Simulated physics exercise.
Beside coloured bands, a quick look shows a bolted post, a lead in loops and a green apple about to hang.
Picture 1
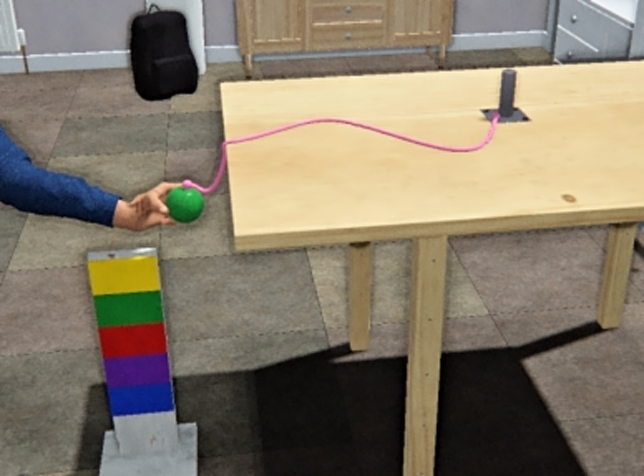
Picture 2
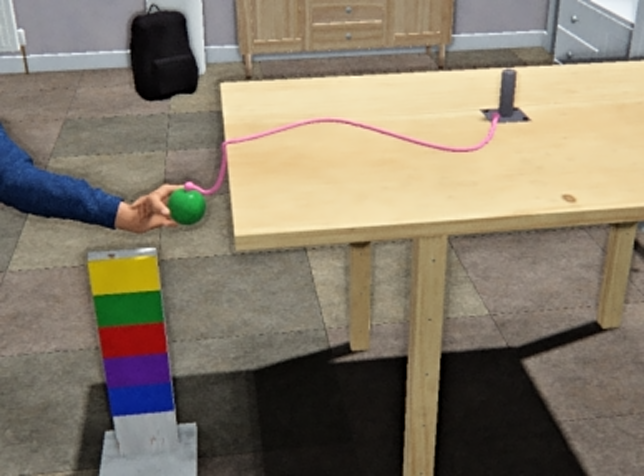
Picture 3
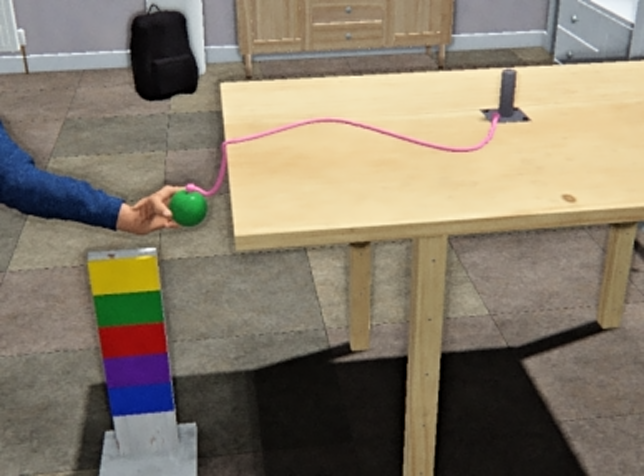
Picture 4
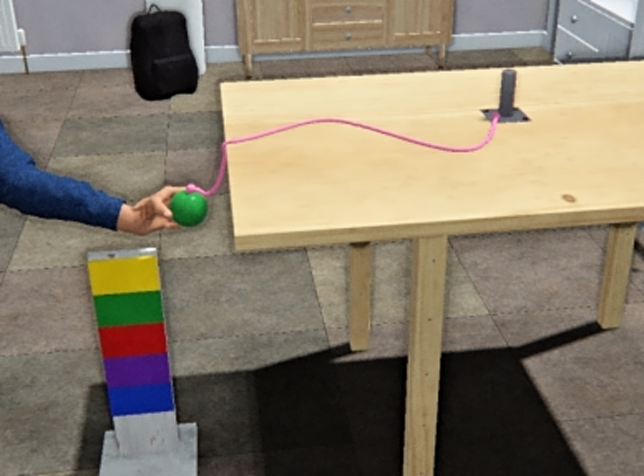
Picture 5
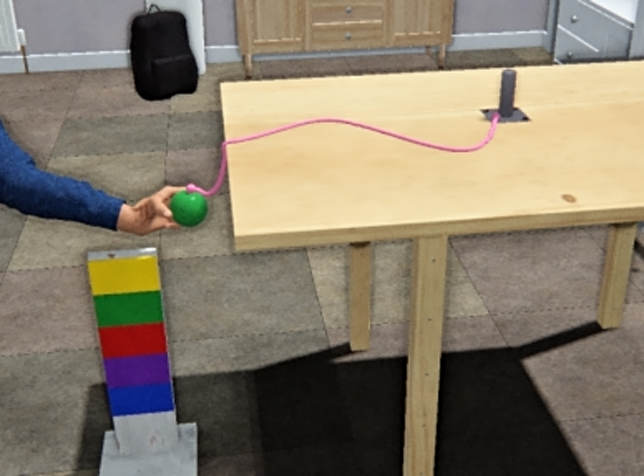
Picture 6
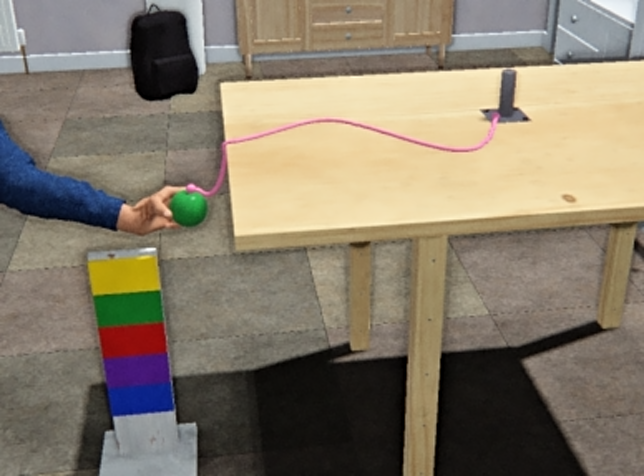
A hand holding a green ball tied to a pink cord beside a wooden table and colour-banded stand, barely moving.
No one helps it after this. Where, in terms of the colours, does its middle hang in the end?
The red one.
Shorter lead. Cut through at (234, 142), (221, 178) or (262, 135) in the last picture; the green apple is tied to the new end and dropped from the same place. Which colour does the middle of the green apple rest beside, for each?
Try 1: Yellow. Try 2: Green. Try 3: None, it hangs higher.
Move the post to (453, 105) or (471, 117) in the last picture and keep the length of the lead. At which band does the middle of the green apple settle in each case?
Try one - purple; try two - purple.
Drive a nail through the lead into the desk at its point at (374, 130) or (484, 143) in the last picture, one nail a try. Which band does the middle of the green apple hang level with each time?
Results, in sequence: Yellow / green.
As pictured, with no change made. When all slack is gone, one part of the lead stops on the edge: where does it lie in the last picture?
Close to (312, 122).
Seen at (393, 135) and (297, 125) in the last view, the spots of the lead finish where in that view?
(319, 137) and (227, 171), roughly.
Early on, apple near (221, 319); level with red.
Midway, apple near (252, 325); level with red.
Finally, apple near (237, 329); level with red. The red one.
